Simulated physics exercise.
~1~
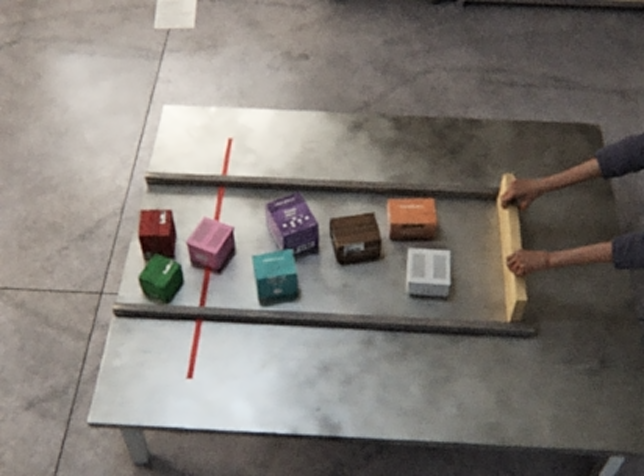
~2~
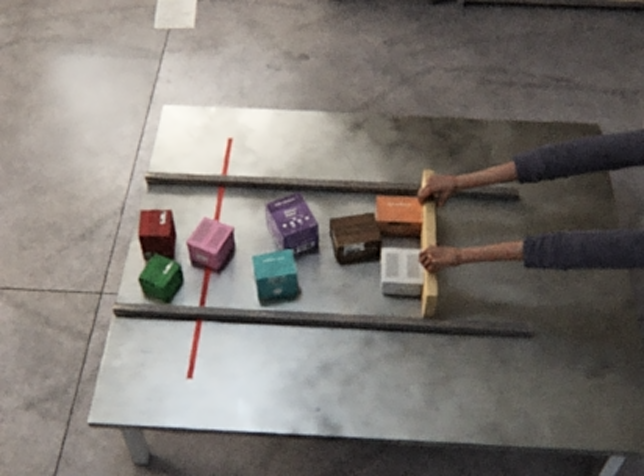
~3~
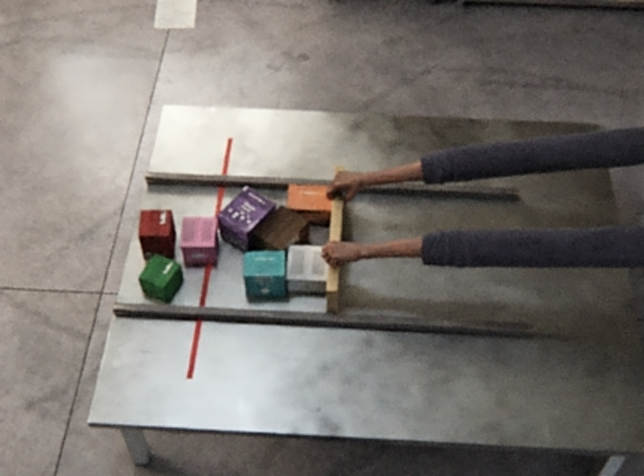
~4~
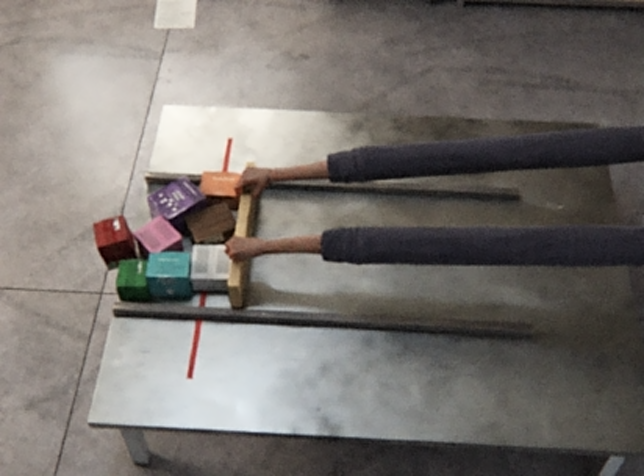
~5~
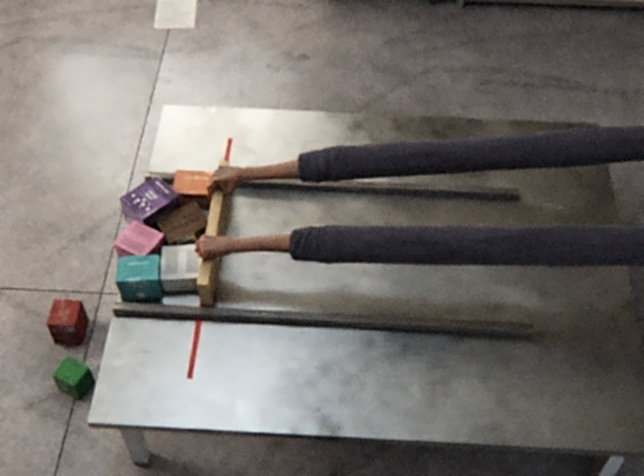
On a low metal platform, two hands pushing a plank left, sweeping eight boxes together until the red and green ones fall off.
